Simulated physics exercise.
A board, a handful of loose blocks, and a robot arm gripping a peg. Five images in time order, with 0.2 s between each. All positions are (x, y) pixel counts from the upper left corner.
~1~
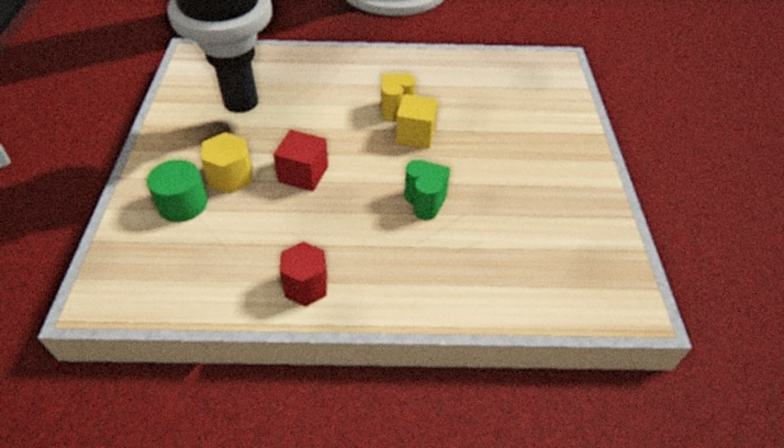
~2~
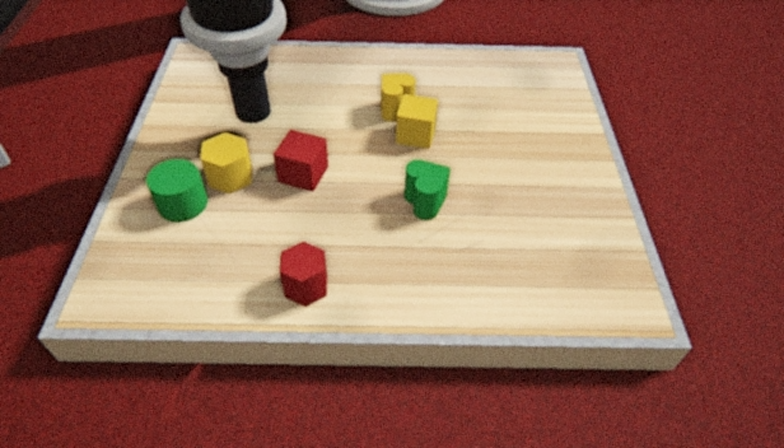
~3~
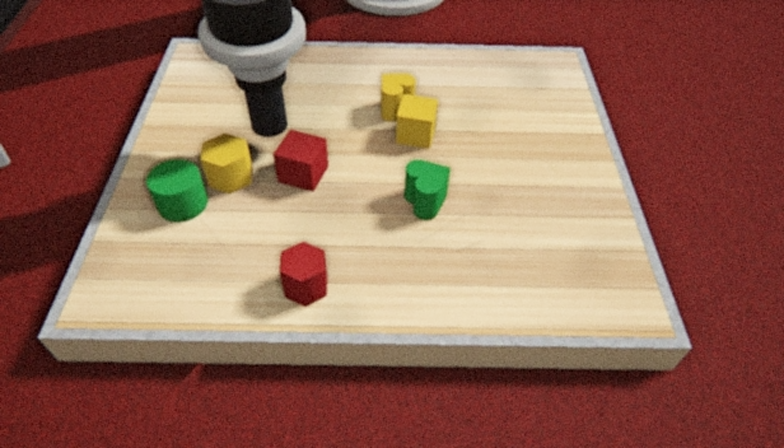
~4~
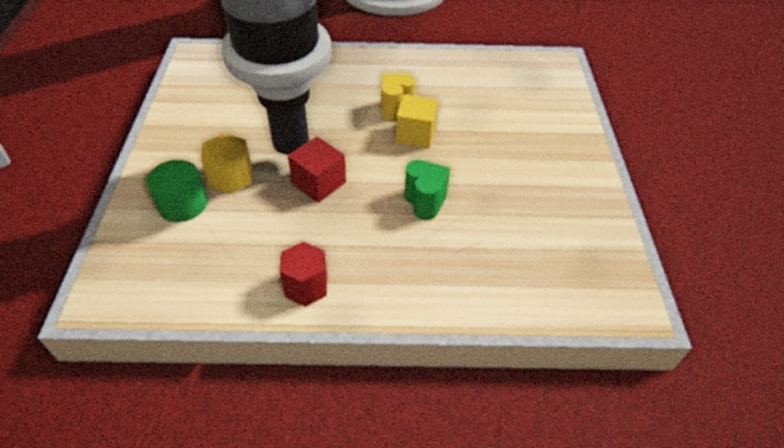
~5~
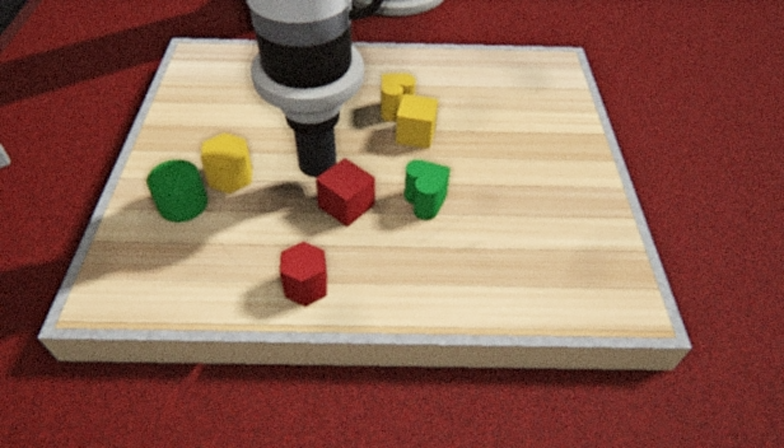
The clip opens on a wooden board holding seven small red, green and yellow blocks, with a robot arm's dark peg near the upper left. The peg moves down and right to the red cube, then pushes it a short way toward the green heart-shaped block while the other blocks stay put.
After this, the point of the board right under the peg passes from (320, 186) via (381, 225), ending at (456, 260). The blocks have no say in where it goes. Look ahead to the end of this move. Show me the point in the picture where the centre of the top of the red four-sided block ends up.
The spot you're after is about (475, 271) in the image.
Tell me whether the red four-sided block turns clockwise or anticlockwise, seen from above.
From above, it looks like the red four-sided block goes clockwise.
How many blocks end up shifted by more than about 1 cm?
One.
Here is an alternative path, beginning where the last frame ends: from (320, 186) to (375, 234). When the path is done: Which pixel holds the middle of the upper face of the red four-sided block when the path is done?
The centre of its top face lies at (409, 229).
The first path, step by step. One third of the way, peg (360, 191); red four-sided block (388, 208).
Two thirds of the way, peg (405, 218); red four-sided block (434, 240), turned 20° clockwise.
At the end, peg (459, 241); red four-sided block (475, 271), turned 45° clockwise; green heart-shaped block in place.
